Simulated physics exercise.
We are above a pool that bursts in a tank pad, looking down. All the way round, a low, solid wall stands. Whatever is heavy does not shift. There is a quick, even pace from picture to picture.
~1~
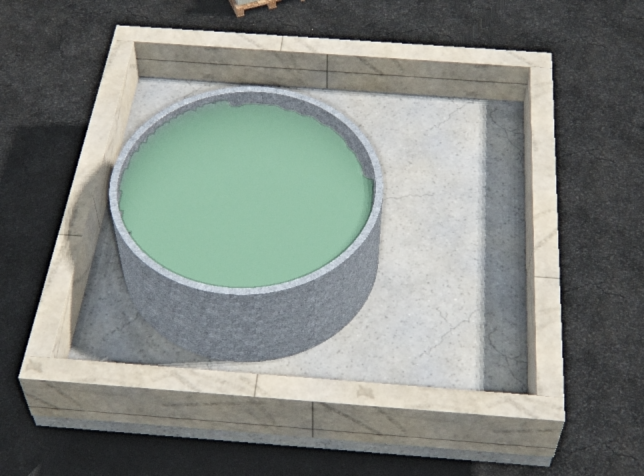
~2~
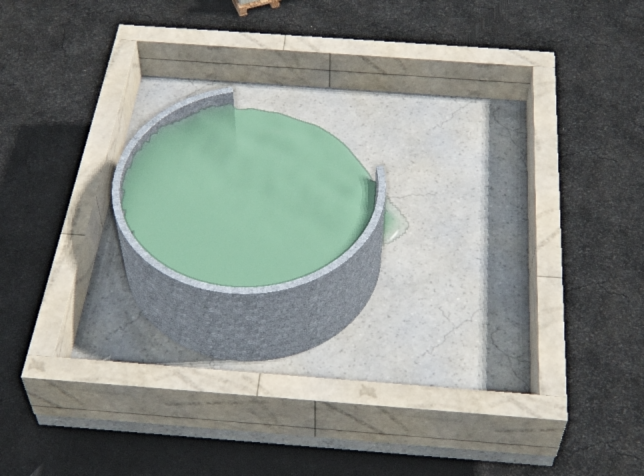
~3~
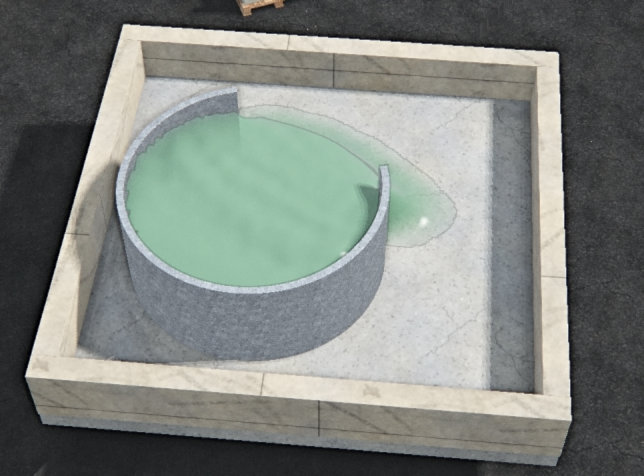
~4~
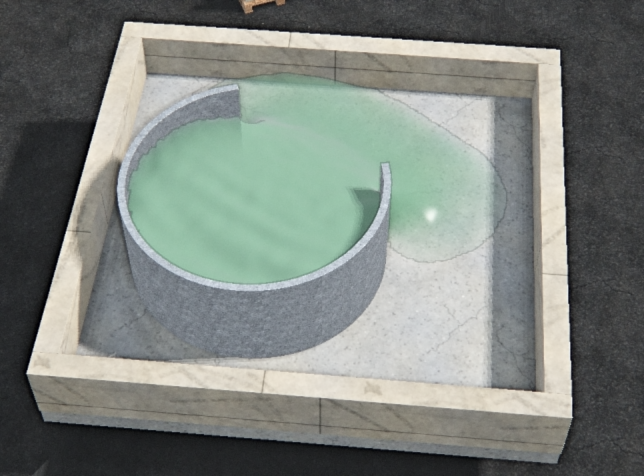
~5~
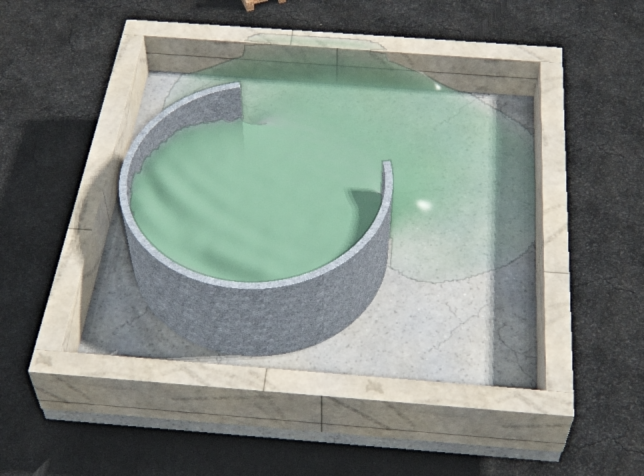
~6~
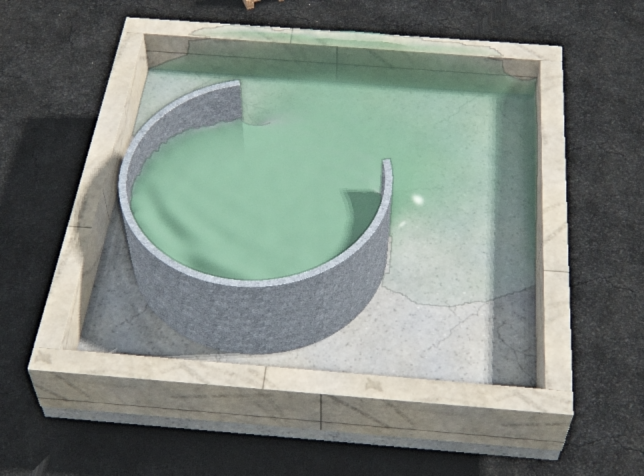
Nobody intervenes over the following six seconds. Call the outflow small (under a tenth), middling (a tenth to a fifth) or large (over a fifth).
Small.
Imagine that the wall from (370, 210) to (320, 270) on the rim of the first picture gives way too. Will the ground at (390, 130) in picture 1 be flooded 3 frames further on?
That spot ends up spared.
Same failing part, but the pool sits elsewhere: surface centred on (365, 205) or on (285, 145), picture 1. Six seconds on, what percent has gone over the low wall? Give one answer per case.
Taking them in turn, it comes to about 10 per cent and then about 12 per cent.
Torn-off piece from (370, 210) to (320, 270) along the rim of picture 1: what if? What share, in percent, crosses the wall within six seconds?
Close to 4 percent, I'd say.
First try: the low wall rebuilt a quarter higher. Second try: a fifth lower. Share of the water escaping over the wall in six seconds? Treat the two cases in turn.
2 % and 14 %.
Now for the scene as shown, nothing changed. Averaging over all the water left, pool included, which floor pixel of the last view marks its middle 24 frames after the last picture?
I would point to (318, 229).
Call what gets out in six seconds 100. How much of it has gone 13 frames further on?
Approximately 90 %.
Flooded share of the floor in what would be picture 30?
I'd say 100 per cent.
A moment on, water covers 55 % of the floor; the low wall has let 1 % over.
Next, water covers 55 % of the floor; the low wall has let 3 % over.
Then, water covers 75 % of the floor; the low wall has let 7 % over.
Later, water covers 80 % of the floor; the low wall has let 8 % over.
In the end, water covers 80 % of the floor; the low wall has let 8 % over.
